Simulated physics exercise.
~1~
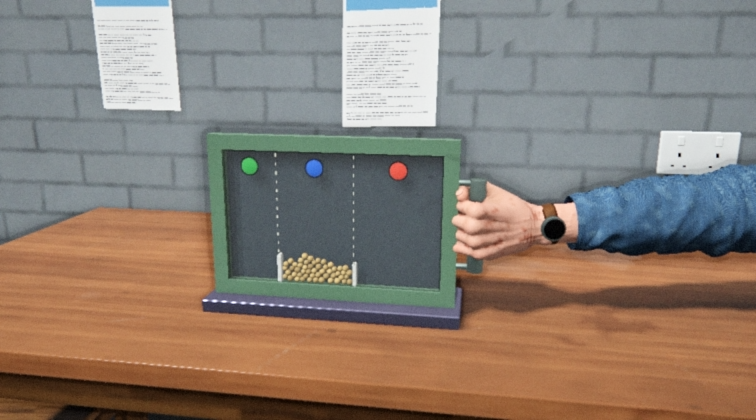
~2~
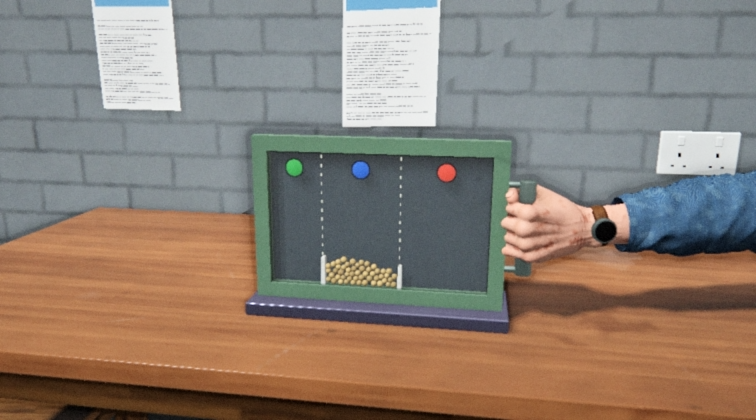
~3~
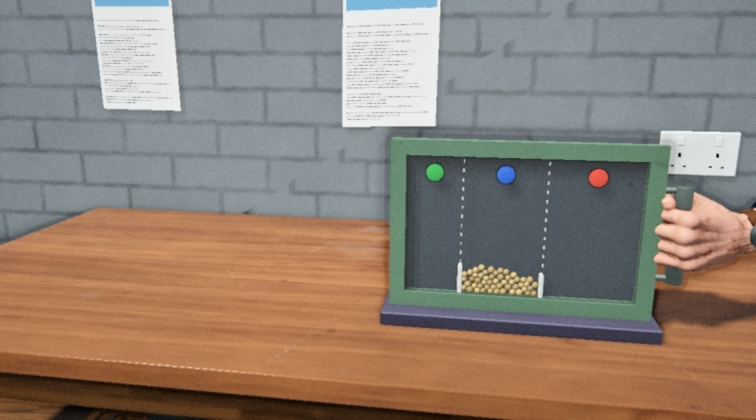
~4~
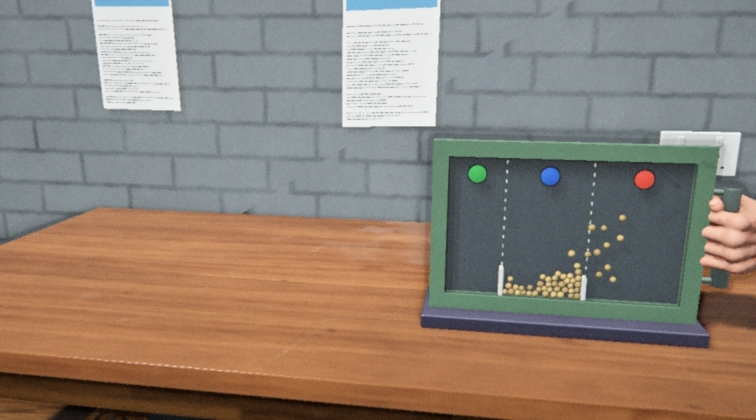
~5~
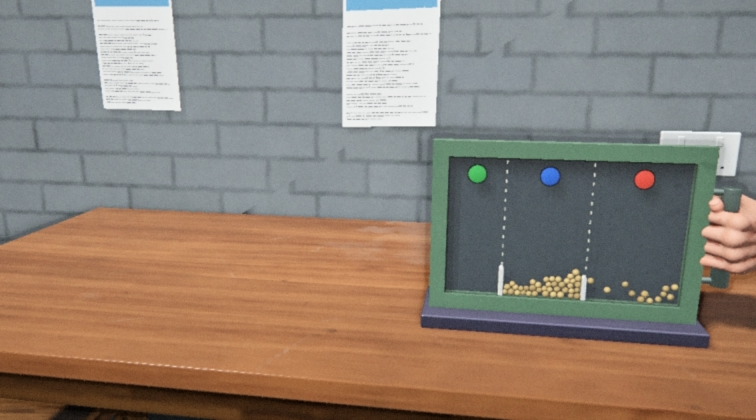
At the start, a hand grips the handle of a green-framed, clear-faced case on a wooden table, with pale beads heaped between two low walls beneath a blue dot. The hand moves the upright case to the right, and the beads stay in the middle strip. Near the right side of the table the case stops, and some beads fly up and over the right wall toward the red dot's strip. They drop to the floor of that strip. At the end, most beads lie under blue, a smaller share under red, and none under green.
